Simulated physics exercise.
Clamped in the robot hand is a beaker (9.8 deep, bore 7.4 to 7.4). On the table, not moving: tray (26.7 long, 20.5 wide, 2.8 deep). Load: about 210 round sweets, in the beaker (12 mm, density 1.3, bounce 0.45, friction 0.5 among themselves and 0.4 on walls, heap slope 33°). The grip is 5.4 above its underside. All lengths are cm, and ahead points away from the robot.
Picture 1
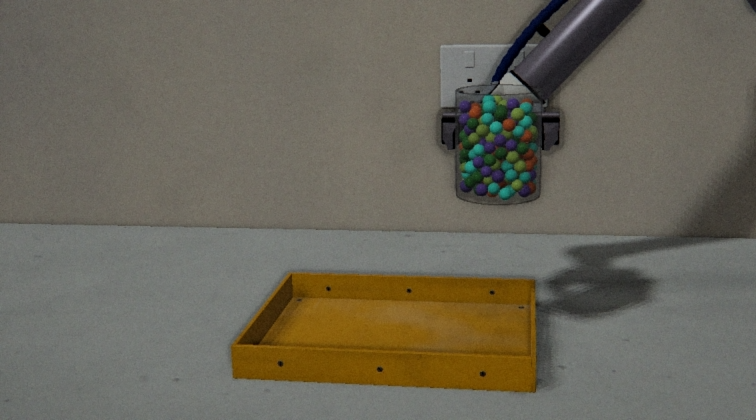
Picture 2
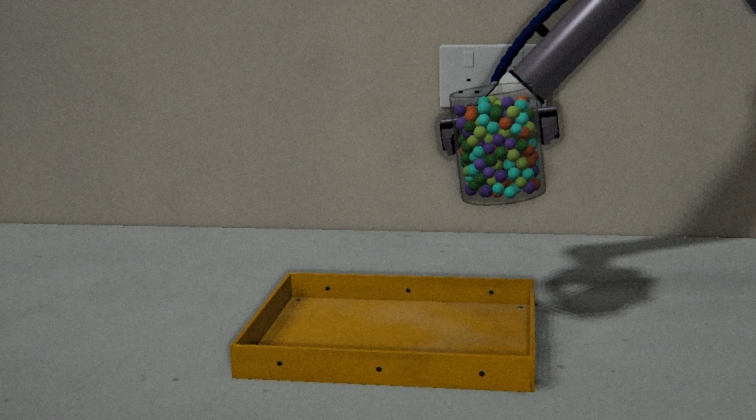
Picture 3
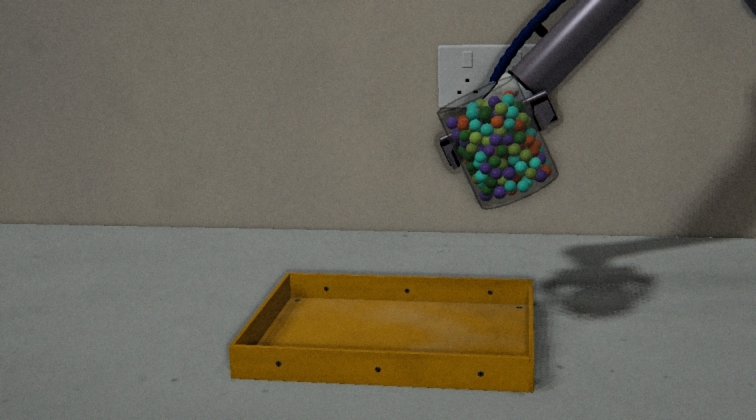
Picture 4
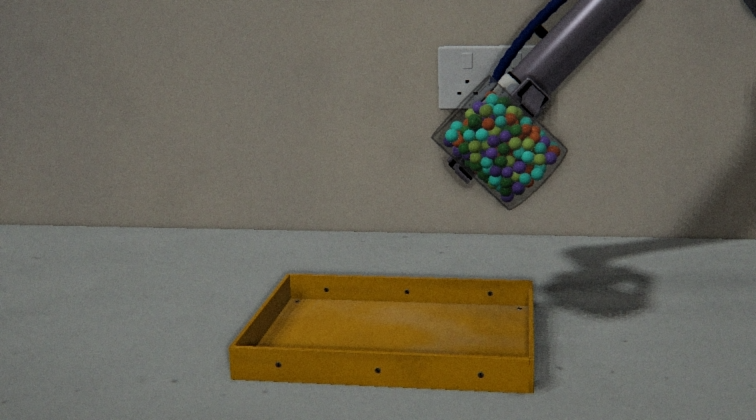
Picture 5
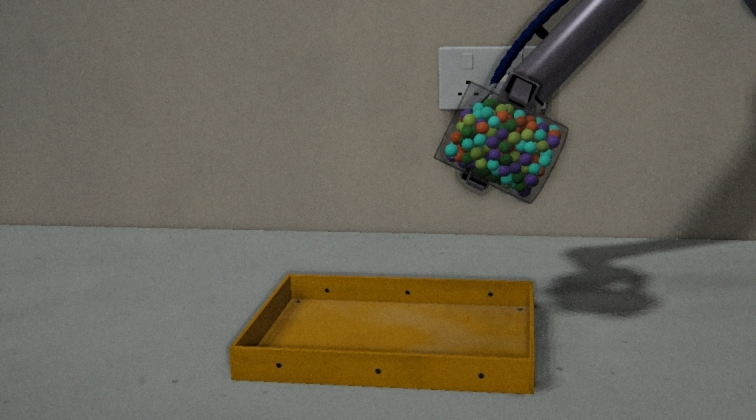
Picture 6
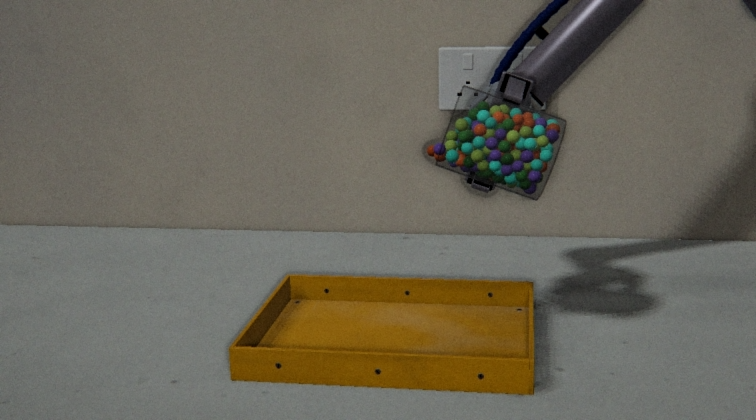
A clear beaker packed with small round sweets in teal, purple, green and orange is held by a grey robot arm at upper right, seen by a still camera from the front. Below it, a shallow yellow-orange tray rests on a pale grey table before a beige wall with a white socket. The arm's gripper steadily rotates the beaker from upright until its mouth points left, and the sweets shift toward the rim.
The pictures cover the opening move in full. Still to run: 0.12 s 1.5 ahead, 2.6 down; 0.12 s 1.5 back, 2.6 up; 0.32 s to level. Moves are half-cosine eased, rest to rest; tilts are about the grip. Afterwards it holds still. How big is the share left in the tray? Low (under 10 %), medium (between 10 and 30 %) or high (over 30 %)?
Share in the tray: Low (under 10 %).
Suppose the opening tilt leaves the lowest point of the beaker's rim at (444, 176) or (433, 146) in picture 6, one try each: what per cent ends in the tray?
About 15 and 0 per cent.
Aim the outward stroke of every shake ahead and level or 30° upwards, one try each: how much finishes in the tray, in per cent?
Some 15 and 20 per cent.
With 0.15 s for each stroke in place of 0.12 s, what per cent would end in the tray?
It would be near 5 per cent.
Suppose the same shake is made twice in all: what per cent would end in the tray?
In that case some 5 per cent.
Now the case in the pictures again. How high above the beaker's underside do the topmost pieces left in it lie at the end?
Some 9.5 cm.
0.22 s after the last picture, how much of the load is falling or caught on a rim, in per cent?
About 1 per cent.
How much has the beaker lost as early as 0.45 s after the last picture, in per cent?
About 5 per cent by then.
Then, 0.22 s after the last picture, tilted 71° forward, highest piece 23 above the table; 201 in the beaker, 2 in the tray, 3 in flight or on a rim.
Then, 0.45 s after the last picture, tilted 19° forward, highest piece 24 above the table; 193 in the beaker, 10 in the tray, 3 in flight or on a rim.
Then, 0.76 s after the last picture, level, highest piece 25 above the table; 193 in the beaker, 13 in the tray.
Then, 1.81 s after the last picture, level, highest piece 25 above the table; 193 in the beaker, 13 in the tray.
Final count, 193 in the beaker, 13 in the tray. That is 6 % in the tray.
